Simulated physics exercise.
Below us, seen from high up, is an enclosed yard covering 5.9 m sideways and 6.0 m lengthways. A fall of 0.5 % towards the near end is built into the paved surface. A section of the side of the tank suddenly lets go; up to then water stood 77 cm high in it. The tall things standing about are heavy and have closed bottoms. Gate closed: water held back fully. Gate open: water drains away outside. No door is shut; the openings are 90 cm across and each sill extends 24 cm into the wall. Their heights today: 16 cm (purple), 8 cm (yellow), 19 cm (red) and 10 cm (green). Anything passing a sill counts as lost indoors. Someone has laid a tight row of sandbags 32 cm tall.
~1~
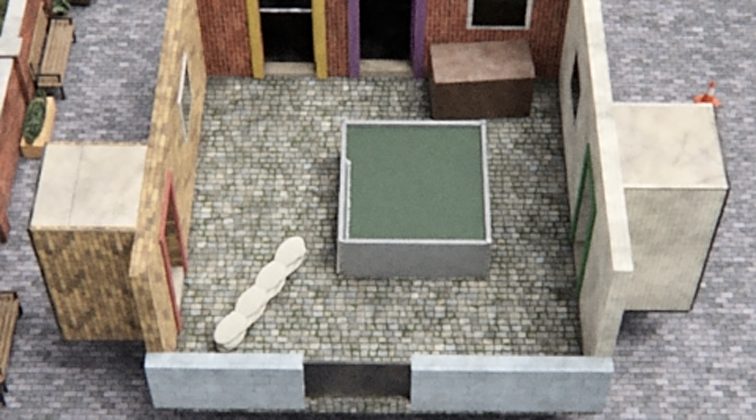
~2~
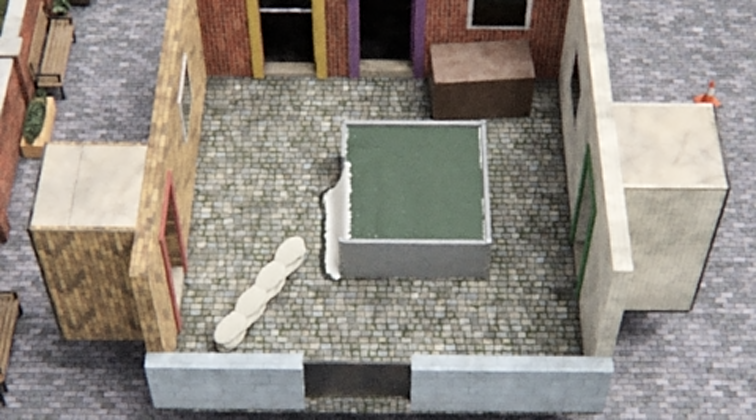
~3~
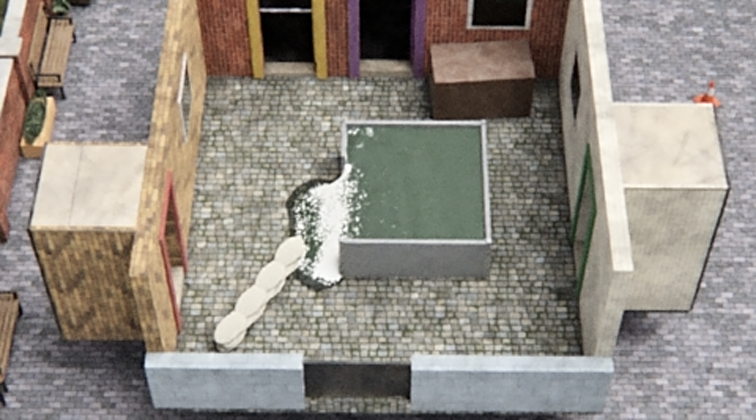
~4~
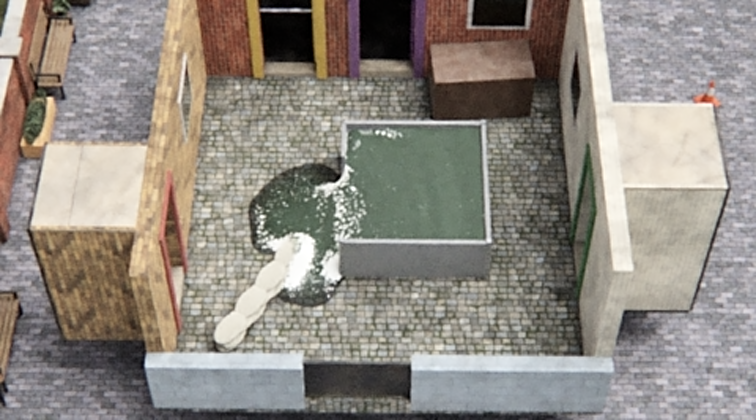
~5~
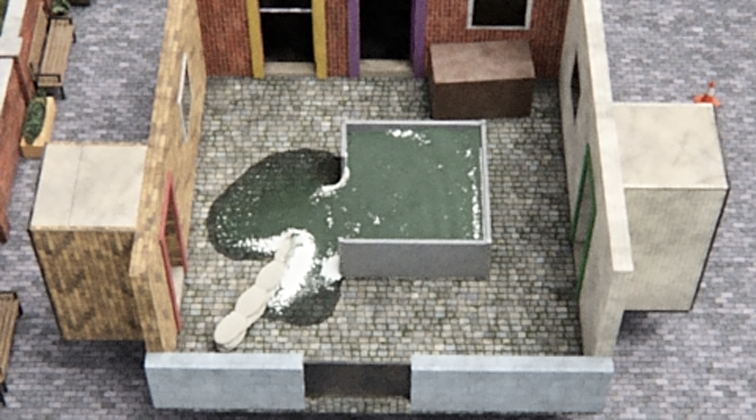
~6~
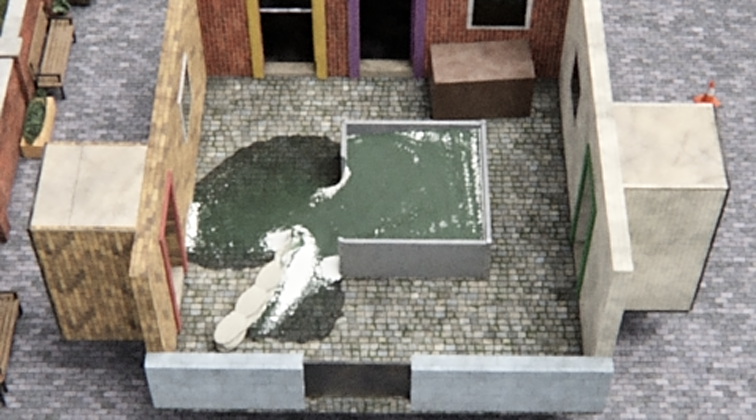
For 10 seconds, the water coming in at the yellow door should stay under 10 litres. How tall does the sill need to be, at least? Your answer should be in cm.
Close to 19 cm is just enough.
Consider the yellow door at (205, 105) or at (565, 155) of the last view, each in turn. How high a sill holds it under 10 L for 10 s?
Minimums: About 25 cm and 16 cm.
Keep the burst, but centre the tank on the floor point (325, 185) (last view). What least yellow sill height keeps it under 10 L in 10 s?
It must be around 24 cm tall.
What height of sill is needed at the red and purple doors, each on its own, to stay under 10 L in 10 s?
You'd want some 24 cm at red and some 16 cm at purple.
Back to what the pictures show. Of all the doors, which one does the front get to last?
The green one.
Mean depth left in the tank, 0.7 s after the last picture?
I'd put it at some 47 centimetres on average.
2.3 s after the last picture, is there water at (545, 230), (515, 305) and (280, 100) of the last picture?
First bone-dry, second bone-dry, third wet through.
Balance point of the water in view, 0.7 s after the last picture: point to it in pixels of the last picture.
Look at about (350, 226) in the last view.
Then, 0.7 s after the last picture water covers 35 % of the floor, deepest (56 cm) near (306, 252); it has not reached the yellow door.
Then, 2.3 s after the last picture water covers 55 % of the floor, deepest (40 cm) near (173, 384); 18 cm at the yellow door, 19 litres in over its 8 cm sill.
Then, 9.3 s after the last picture water covers 95 % of the floor, deepest (20 cm) near (543, 254); 11 cm at the yellow door, 175 litres in over its 8 cm sill.
At the yellow door as built, the water peaked near 18 cm, 2.3 s after the last picture.
Run again over the same 10 s with other heights there, 24 litres in over 16 cm, 2 litres over 22 cm. The limit of 10 litres is kept from about 19 cm up.
